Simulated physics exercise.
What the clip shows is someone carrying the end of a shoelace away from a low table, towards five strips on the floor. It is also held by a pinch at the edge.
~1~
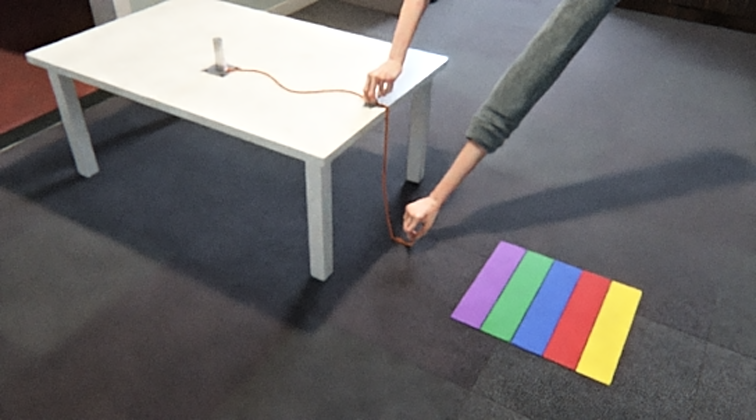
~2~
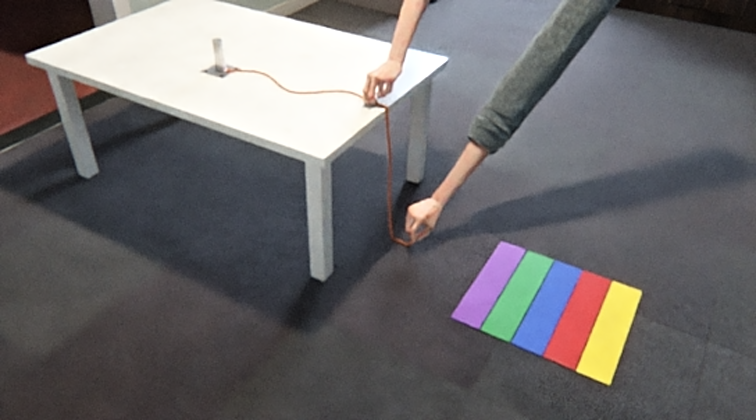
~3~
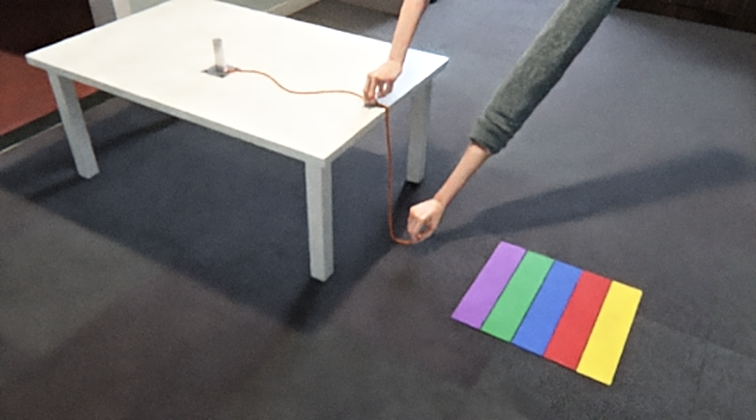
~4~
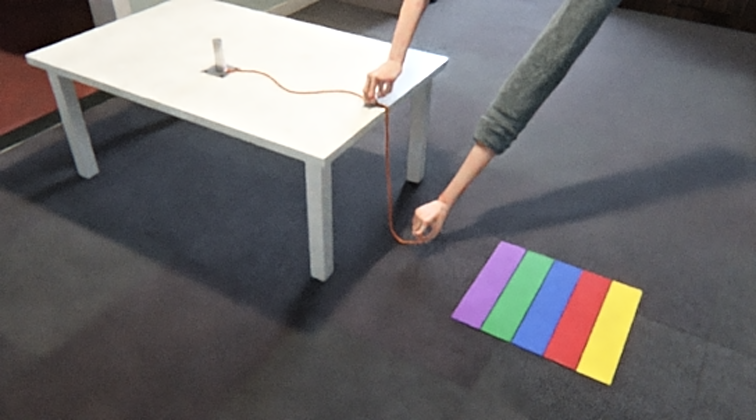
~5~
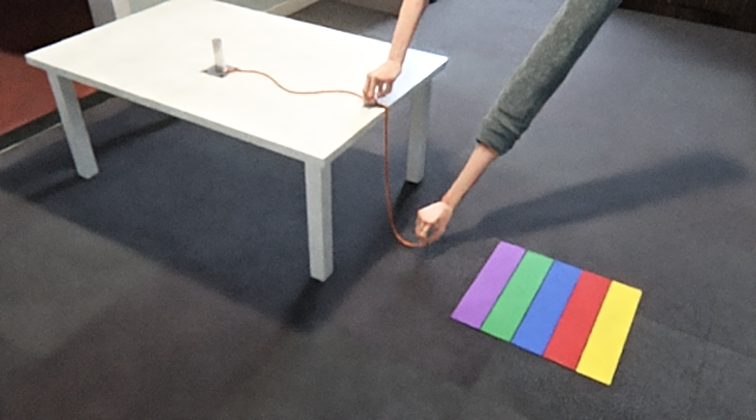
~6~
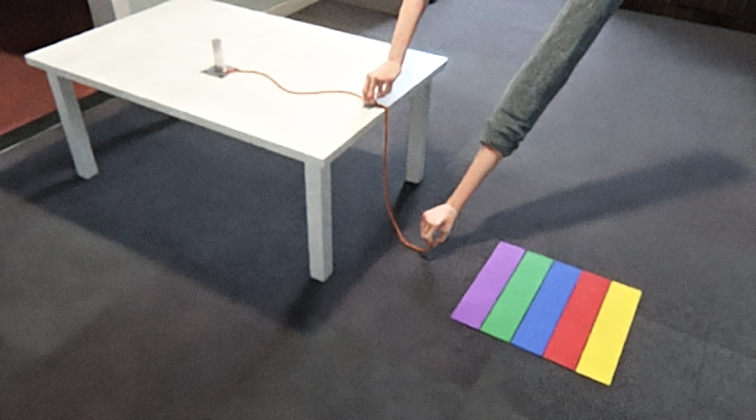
Beside a low white table, a hand moves an orange shoelace's end slightly right.
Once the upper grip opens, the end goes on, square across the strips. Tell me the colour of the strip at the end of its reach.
It is green.
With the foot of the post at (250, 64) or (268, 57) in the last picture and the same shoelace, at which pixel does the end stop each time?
Near (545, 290) the first time and near (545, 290) the second time.
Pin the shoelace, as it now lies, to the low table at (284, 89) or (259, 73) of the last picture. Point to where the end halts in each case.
Pixel positions per try: (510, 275); (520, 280).
Soon after, end near (467, 258); short of the strips.
After that, end near (502, 272); over purple.
At the stop, end near (524, 280); over green. Over green.
